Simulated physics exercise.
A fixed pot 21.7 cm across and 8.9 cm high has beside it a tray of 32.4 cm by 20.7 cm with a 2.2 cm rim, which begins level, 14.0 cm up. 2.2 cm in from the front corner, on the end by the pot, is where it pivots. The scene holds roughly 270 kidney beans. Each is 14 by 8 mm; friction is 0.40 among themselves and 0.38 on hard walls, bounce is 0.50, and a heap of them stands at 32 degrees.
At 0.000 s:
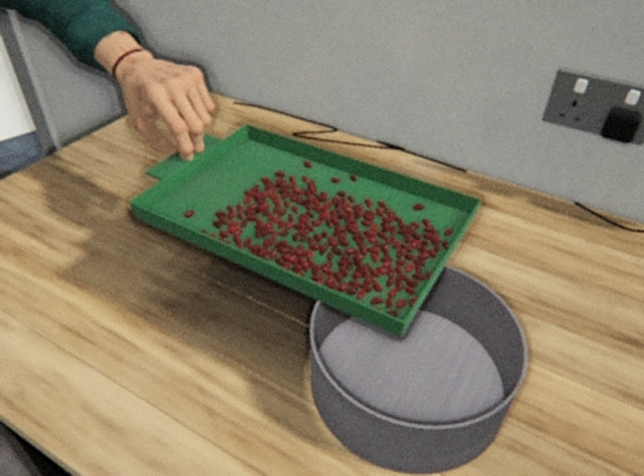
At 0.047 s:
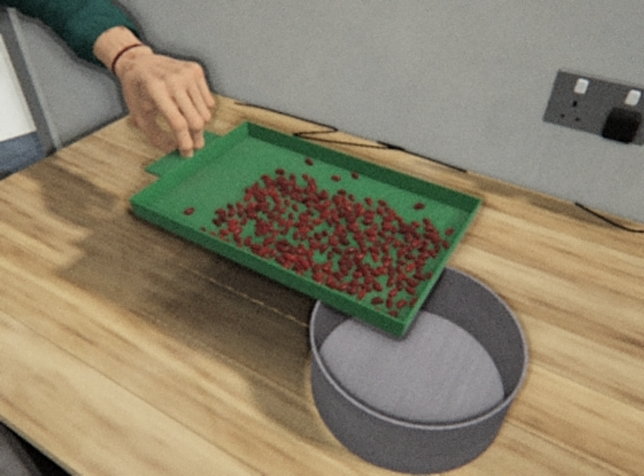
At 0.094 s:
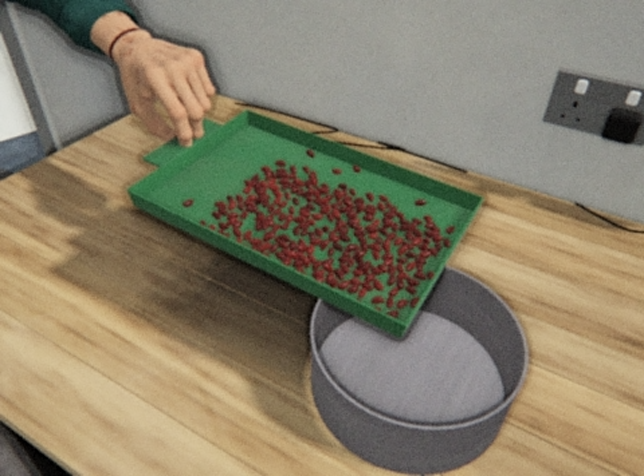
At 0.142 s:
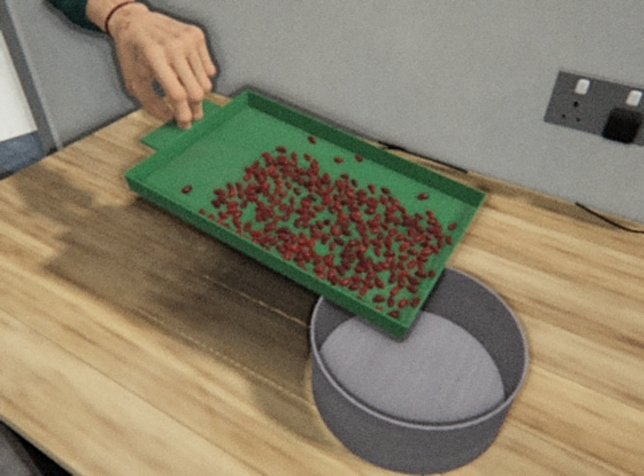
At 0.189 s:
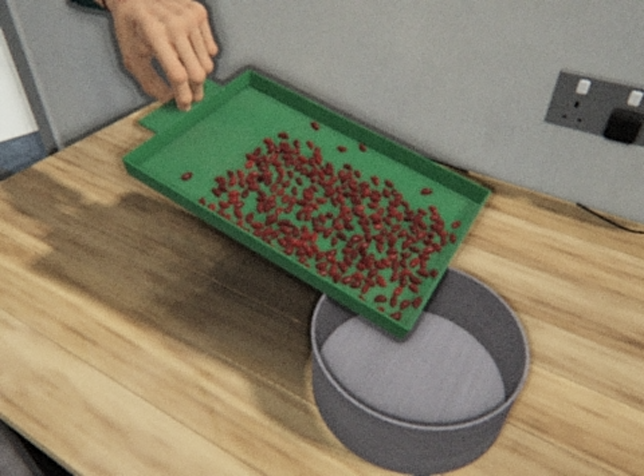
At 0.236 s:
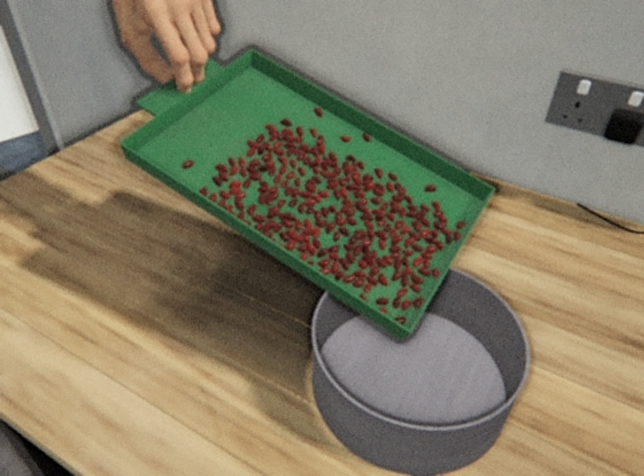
In the video, a hand holds the left end of a green tray scattered with dark red beans beside a round grey pot on a wooden table, then raises that end so the tray slopes down toward the pot.
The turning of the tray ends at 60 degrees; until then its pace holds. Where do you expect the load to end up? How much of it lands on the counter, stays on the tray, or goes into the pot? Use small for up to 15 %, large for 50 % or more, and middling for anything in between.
Counter - small, tray - large, pot - middling.
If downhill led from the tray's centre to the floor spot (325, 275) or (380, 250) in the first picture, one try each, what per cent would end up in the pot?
That would be close to 30 per cent and then close to 30 per cent.
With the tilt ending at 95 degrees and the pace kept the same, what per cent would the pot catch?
I'd put it at close to 85 per cent.
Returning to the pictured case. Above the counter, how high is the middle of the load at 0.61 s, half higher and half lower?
Median height: Approx. 22 cm.
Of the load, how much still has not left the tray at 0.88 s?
Some 85 per cent of the load.
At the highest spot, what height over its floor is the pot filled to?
It gets to about 1.5 cm.
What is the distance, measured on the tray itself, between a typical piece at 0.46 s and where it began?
By then it sits near 2 cm from where it began.
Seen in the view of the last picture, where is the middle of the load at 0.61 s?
The middle of the load should be near (393, 219) then.
Then, at 0.46 s, tilt 39 degrees; the tray holds 100 %, the pot 0 %.
After 0.61 s, tilt 54 degrees; the tray holds 100 %, the pot 0 %.
After 0.88 s, tilt 60 degrees; the tray holds 85 %, the pot 5 %.
By 2.0 s all is still; counter 5 %, tray 60 %, pot 35 %.
